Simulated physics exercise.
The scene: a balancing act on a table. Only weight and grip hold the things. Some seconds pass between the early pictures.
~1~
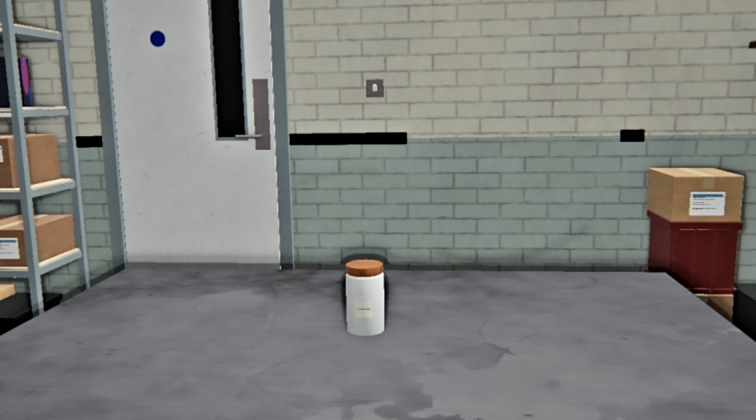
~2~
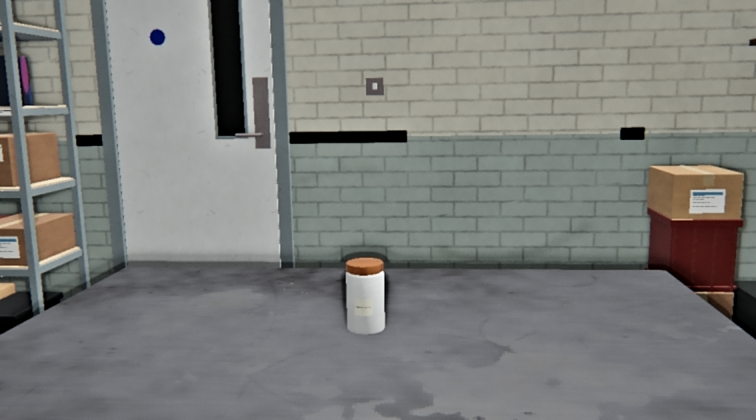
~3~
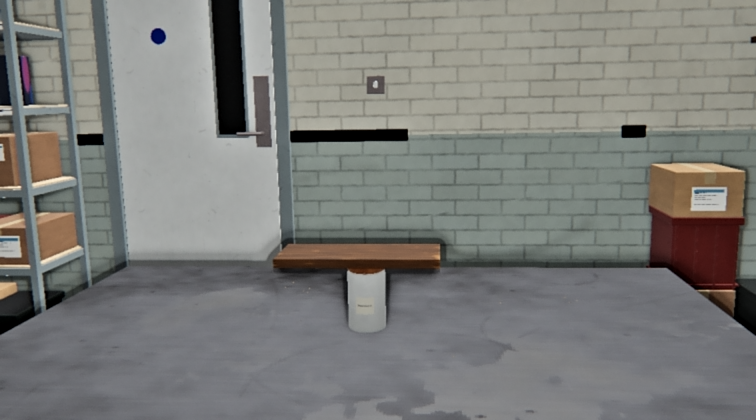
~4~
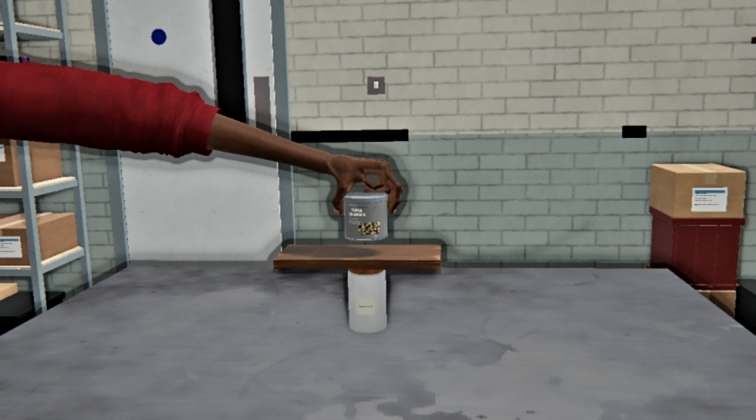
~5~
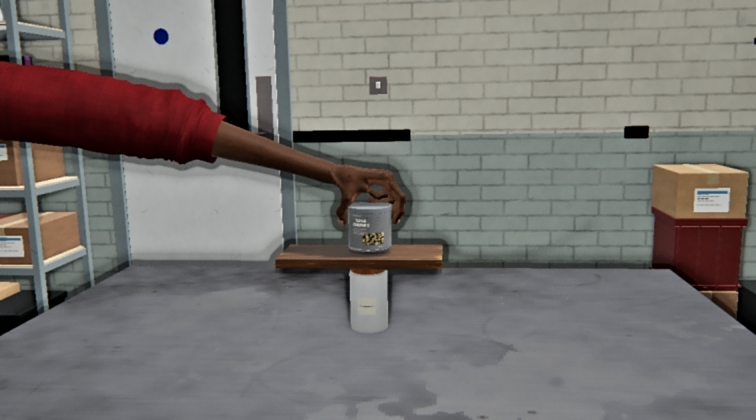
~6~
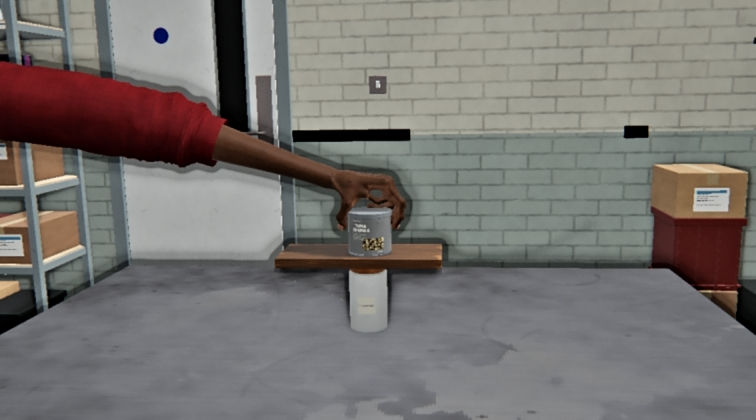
A wooden board appears across the orange-brown lid of a white jar that stands alone on a grey table. Then an arm in a red sleeve reaches in from the left, holding a grey tin above the board, and lowers it a short way onto the middle, the hand still on it.
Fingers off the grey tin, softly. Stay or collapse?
Here the stack stays up.
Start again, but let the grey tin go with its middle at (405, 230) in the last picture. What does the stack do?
Then it keeps its balance.
Then, 0.30 s on from there, no change.
Then, 0.70 s on from there, grey tin resting near (370, 232).
In the end, all 3 unmoved. At the end, from the last picture's camera, grey tin near (370, 232). The stack keeps its balance.
